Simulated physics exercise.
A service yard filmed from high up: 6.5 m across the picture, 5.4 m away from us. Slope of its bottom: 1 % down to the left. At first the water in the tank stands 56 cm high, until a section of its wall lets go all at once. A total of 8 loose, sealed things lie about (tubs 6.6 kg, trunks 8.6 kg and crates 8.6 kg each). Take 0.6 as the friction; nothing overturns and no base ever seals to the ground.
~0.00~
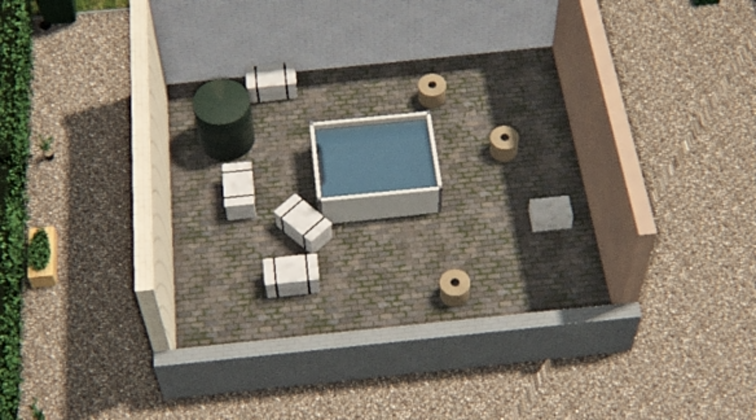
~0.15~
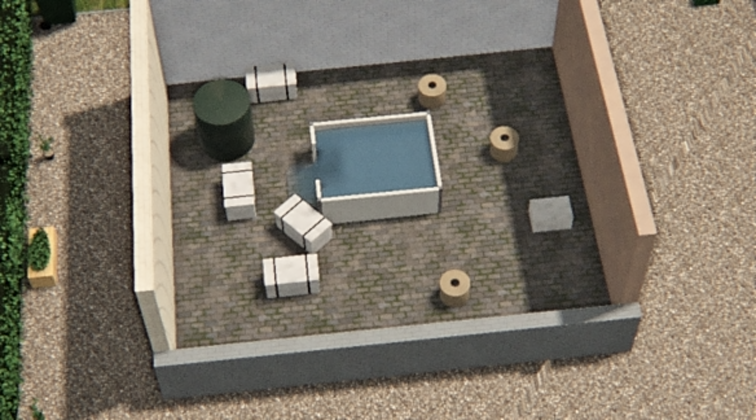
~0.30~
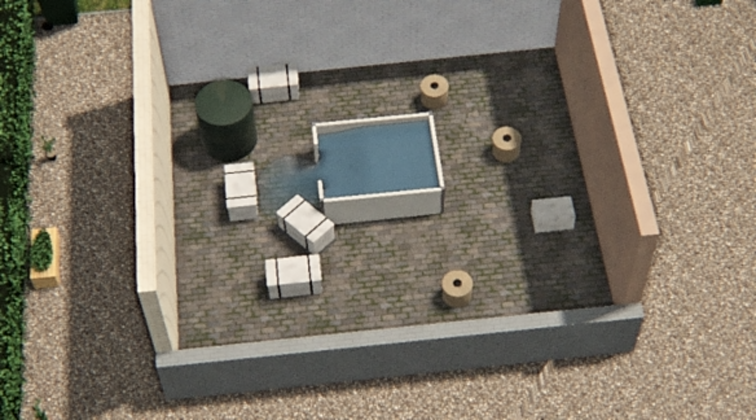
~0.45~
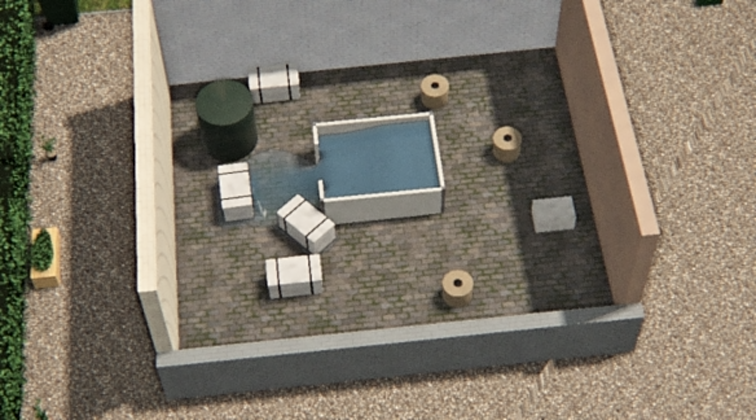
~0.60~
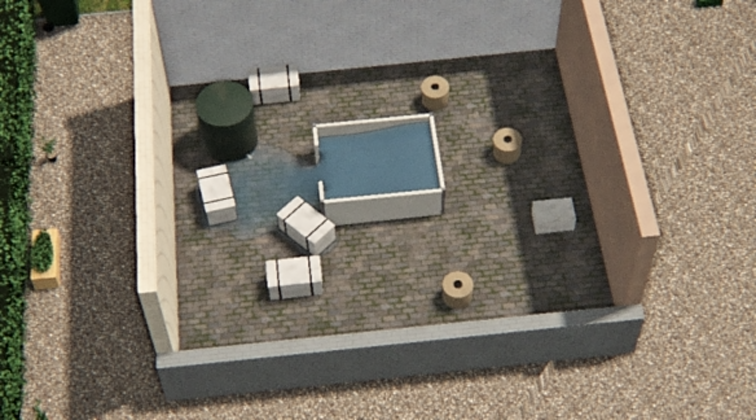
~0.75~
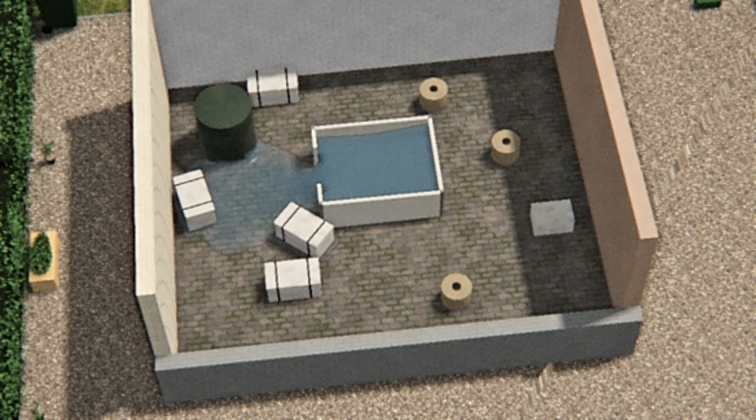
Water spreading left across a paved yard from a gap in a white-walled tank, pushing one strapped white trunk leftward.
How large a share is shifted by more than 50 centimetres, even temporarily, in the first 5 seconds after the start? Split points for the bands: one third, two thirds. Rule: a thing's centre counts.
My call: Under one third.
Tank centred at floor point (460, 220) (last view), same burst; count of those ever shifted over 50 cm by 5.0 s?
3.
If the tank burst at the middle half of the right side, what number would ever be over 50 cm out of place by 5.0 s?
3.
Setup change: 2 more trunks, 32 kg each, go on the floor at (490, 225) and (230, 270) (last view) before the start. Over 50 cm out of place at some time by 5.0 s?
Taking them in turn, the first is below the mark and the second above the mark.
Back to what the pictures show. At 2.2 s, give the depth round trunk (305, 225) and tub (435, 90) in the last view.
I'd put it at 1 cm and 0 cm respectively.
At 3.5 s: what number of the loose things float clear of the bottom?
Then: 2.
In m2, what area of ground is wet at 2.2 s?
Some 11.5 m2.
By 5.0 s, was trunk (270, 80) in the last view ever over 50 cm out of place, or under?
Beyond it.
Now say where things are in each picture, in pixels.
The first frame shows a trunk at (238, 184) rests on the ground; a trunk at (303, 217) rests on the ground; 2.5 m2 under water; 0 of 8 have shifted.
The second frame shows a trunk at (238, 184) rests on the ground; a trunk at (303, 218), on the bottom; water covers 2.9 m2; 0 of 8 have shifted.
The third frame shows a trunk at (241, 185) rests on the ground; a trunk at (305, 218), on the bottom; 3.4 m2 under water; 0 of 8 have shifted.
The fourth frame shows a trunk at (235, 185) rests on the ground, 9 cm from its start; a trunk at (306, 218), on the bottom; 3.9 m2 under water; 1 of 8 have shifted.
The fifth frame shows a trunk at (216, 188) rests on the ground, 39 cm from its start; a trunk at (306, 220), on the bottom; water covers 4.7 m2; 1 of 8 have shifted.
The sixth frame shows a trunk at (194, 193), on the bottom, 72 cm from its start; a trunk at (304, 224), on the bottom, 5 cm from its start; water covers 5.6 m2; 2 of 8 have shifted.
After 1.1 s 1 of 8 are over 50 cm from their spots; 1 afloat.
After 2.2 s 1 of 8 are over 50 cm from their spots; 1 afloat.
After 3.5 s 1 of 8 are over 50 cm from their spots; 2 afloat.
After 5.0 s 2 of 8 are over 50 cm from their spots, and 2 have been at some point; 2 afloat.
